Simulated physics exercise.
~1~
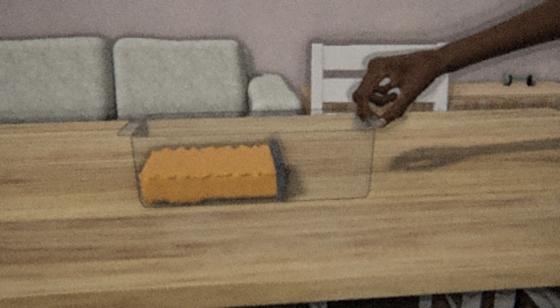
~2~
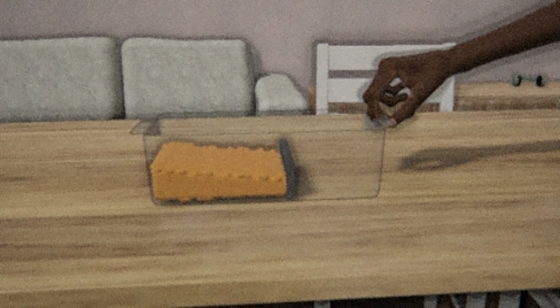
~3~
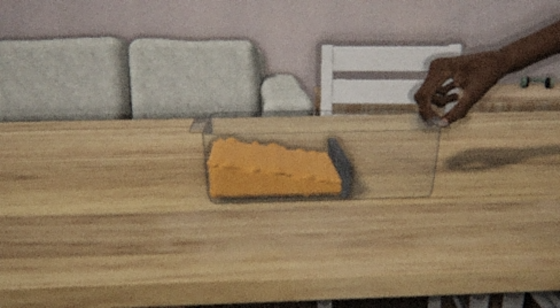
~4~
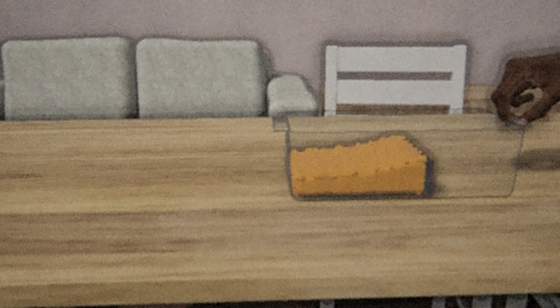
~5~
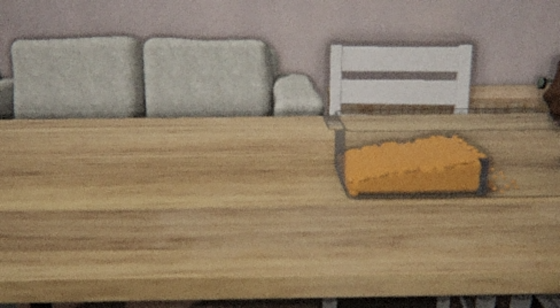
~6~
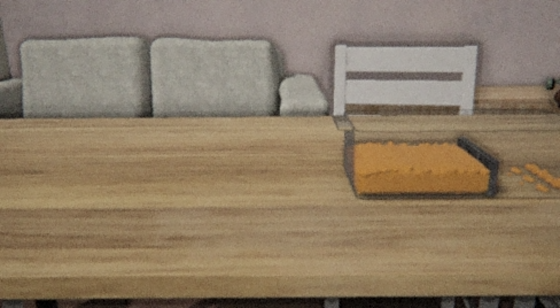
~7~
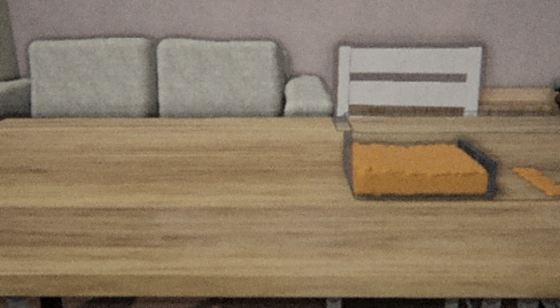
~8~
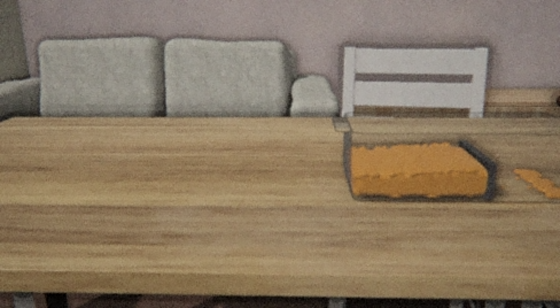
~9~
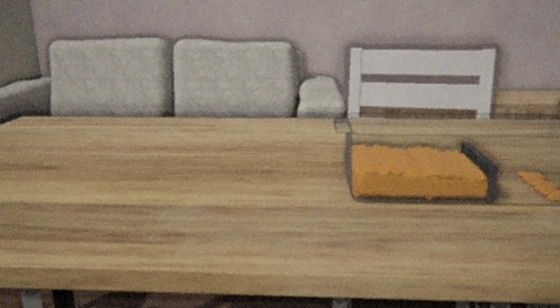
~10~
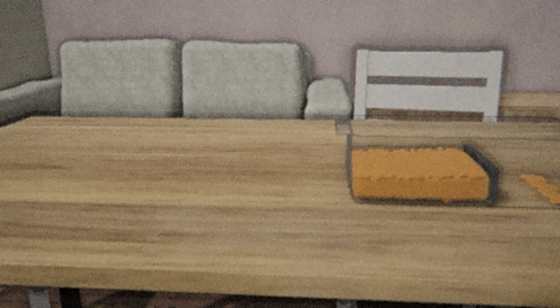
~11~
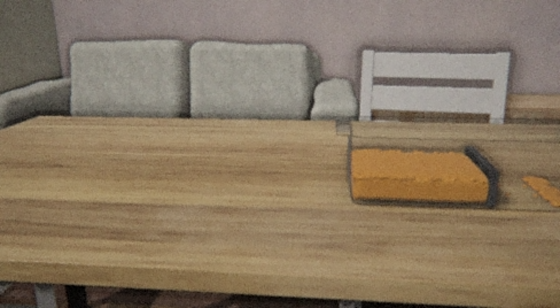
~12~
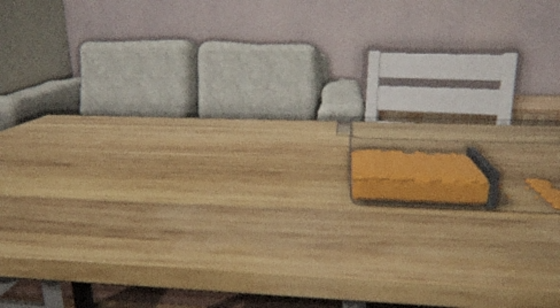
The clip opens on a wooden table with a clear box on it, orange juice filling only the part left of an upright divider, and a hand gripping the box's right end. Pale cushioned seats and a white chair stand behind. The hand pulls the box to the right, and the juice surface tilts and turns uneven, piling toward the divider. As the box slows, the hand leaves view and a little juice crosses into the right side. The box then stays put while the view drifts slightly, with most juice still left of the divider and a small orange patch beyond it.
